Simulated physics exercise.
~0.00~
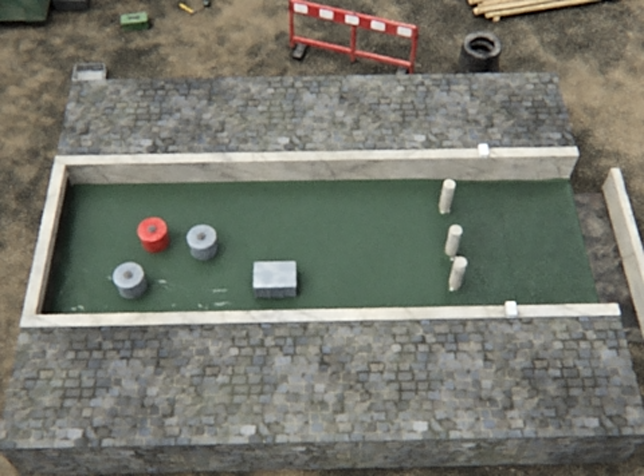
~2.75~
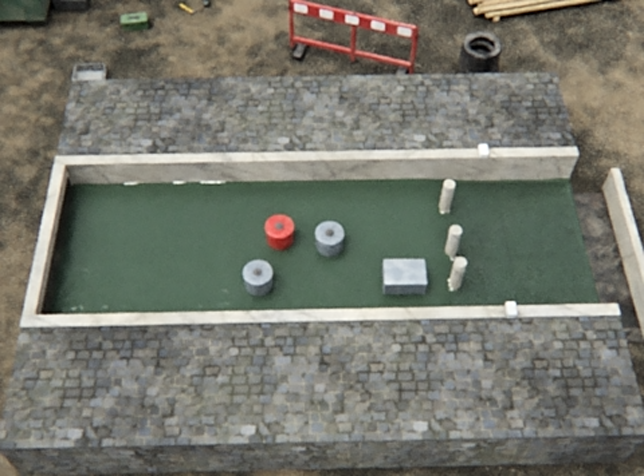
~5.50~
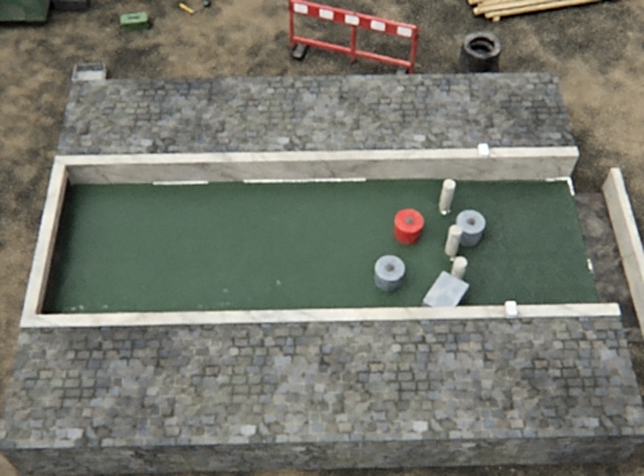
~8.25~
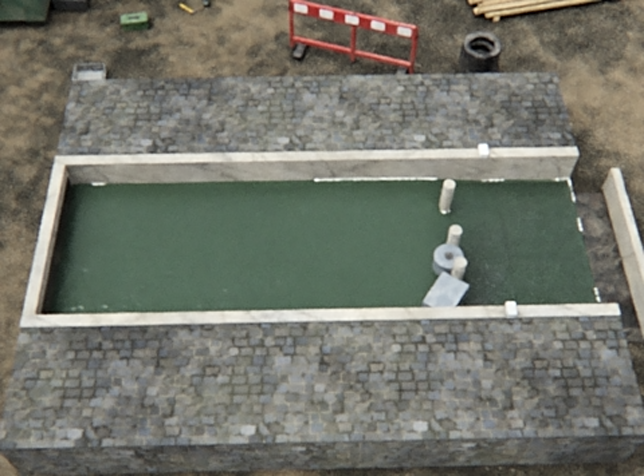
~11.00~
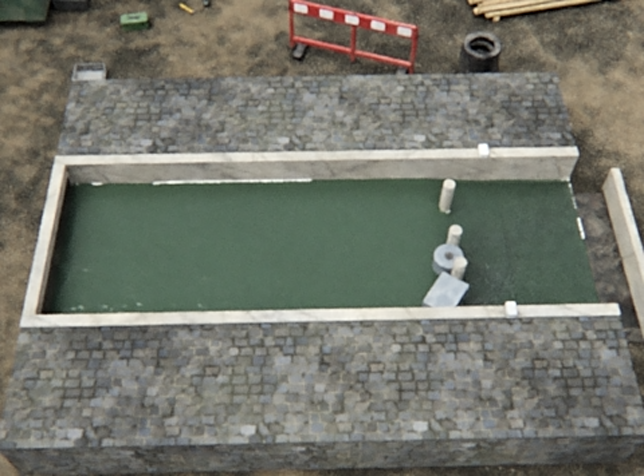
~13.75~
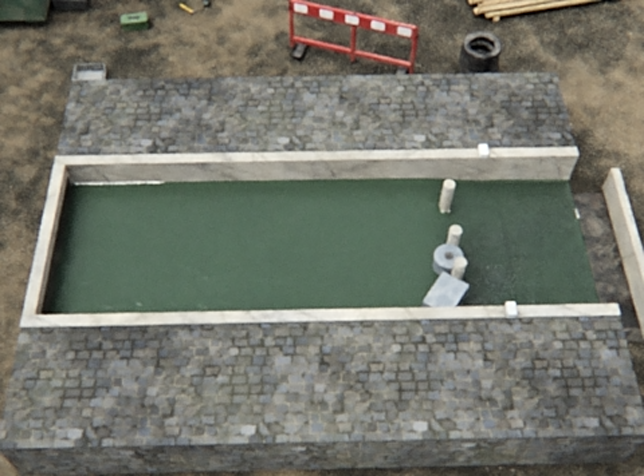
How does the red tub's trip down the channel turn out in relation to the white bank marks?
The red tub floats to the right, gets past the white bank marks and goes out of the channel.
